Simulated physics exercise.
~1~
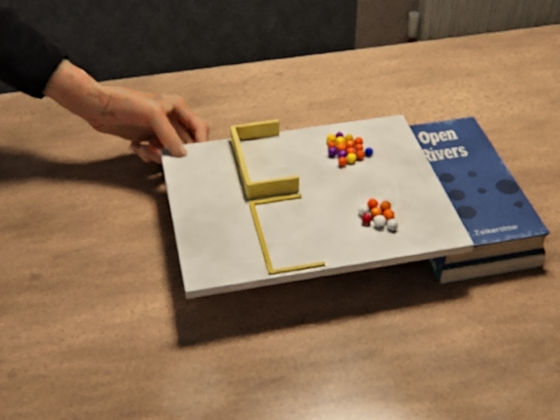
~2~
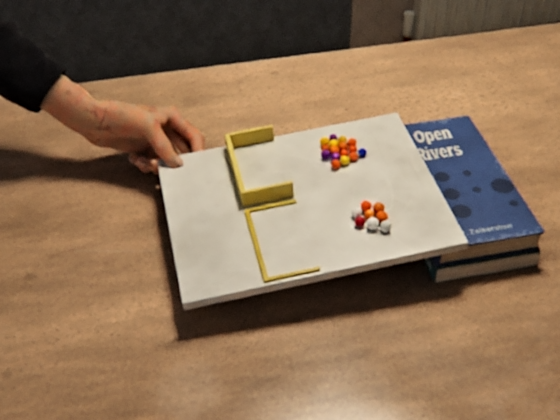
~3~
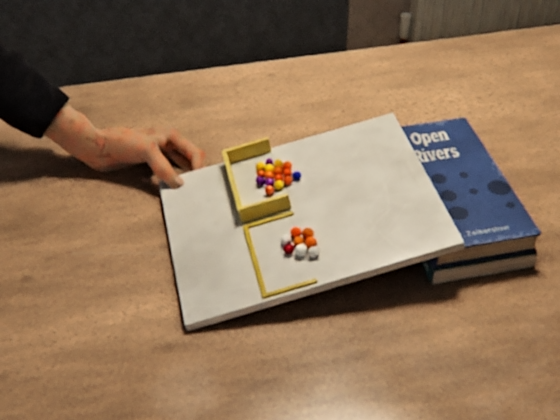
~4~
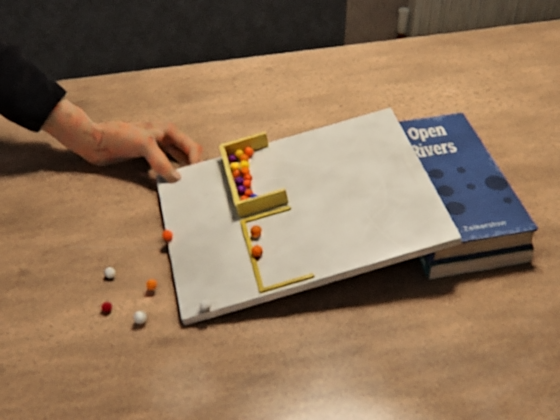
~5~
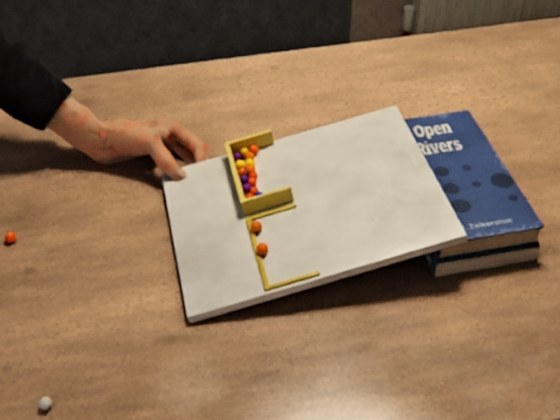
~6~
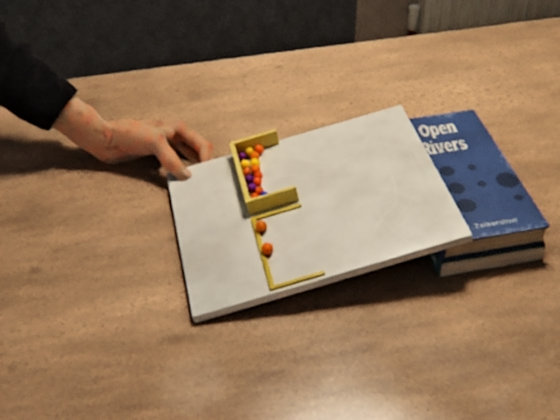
Hand lowering one end of a white board propped on books, most near balls rolling off past a low yellow bar, far ones held.
